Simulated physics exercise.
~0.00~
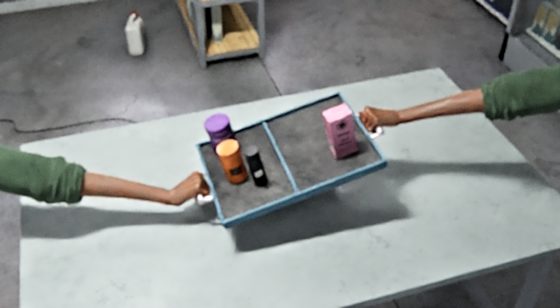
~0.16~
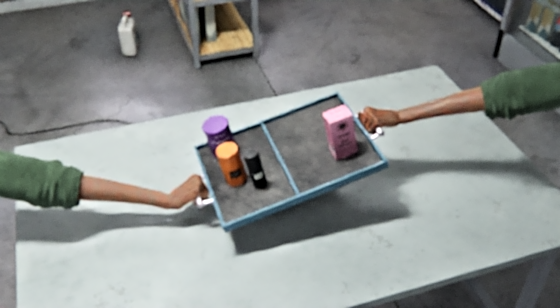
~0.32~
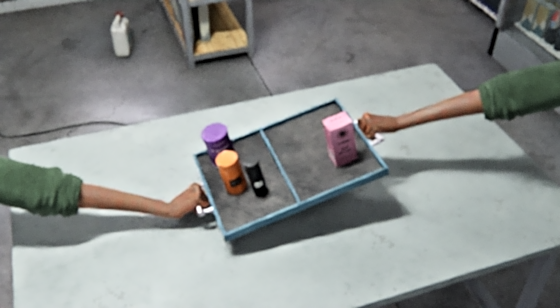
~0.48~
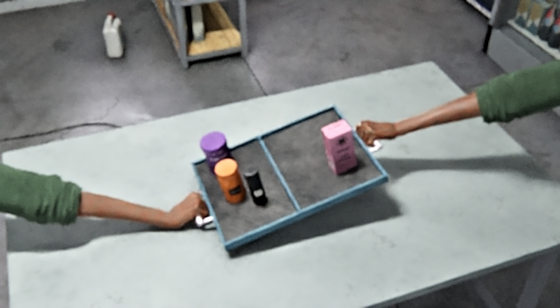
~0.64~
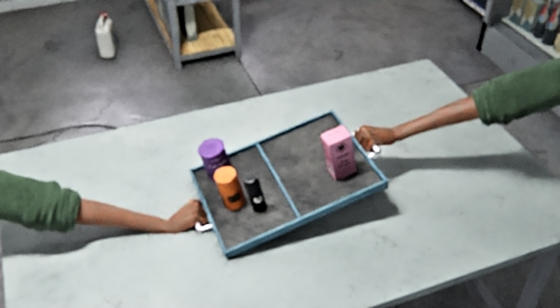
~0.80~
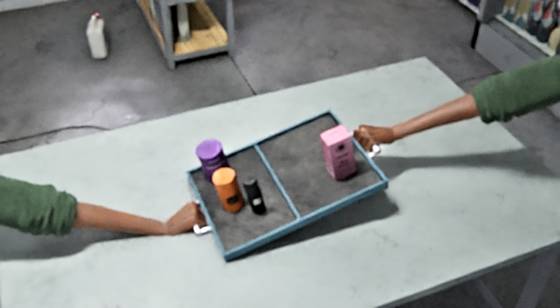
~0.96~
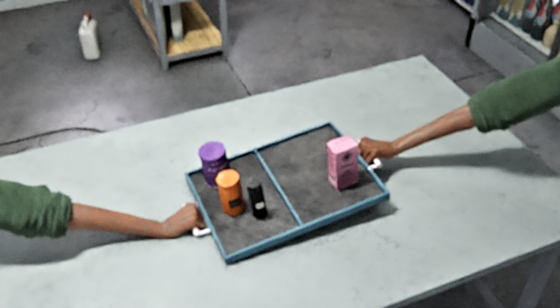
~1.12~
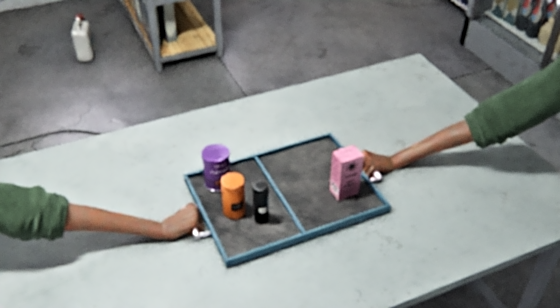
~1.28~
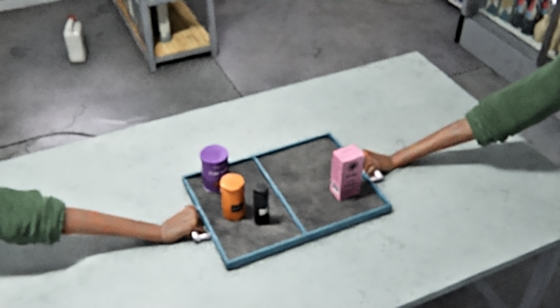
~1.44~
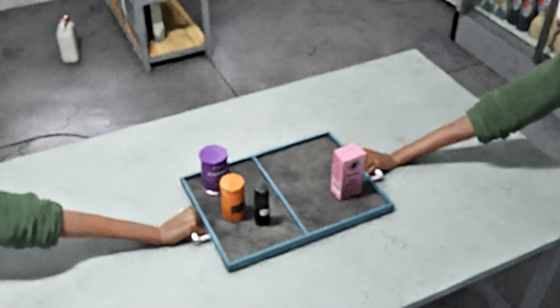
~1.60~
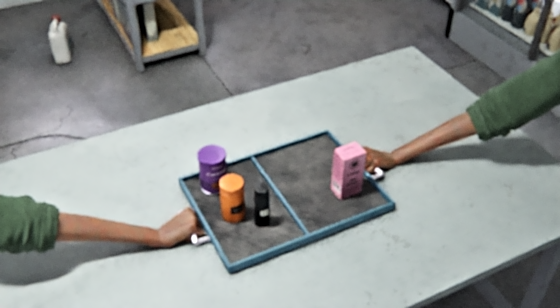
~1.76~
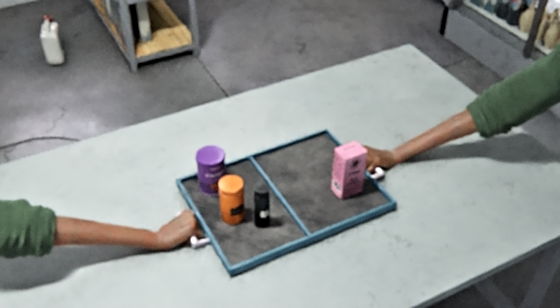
The clip opens on two green-sleeved arms holding a blue-rimmed tray at a slant above a pale table, with a shelf and a white bottle on the floor behind. A purple tin, an orange jar and a small black shaker stand left of the cross bar, and a pink carton stands on the right. The hands lower the tray, its left edge dipping until it meets the table. The raised right side then drops and the tray settles flat, slightly askew. All four items stay upright near their original spots, with both hands still at the tray.
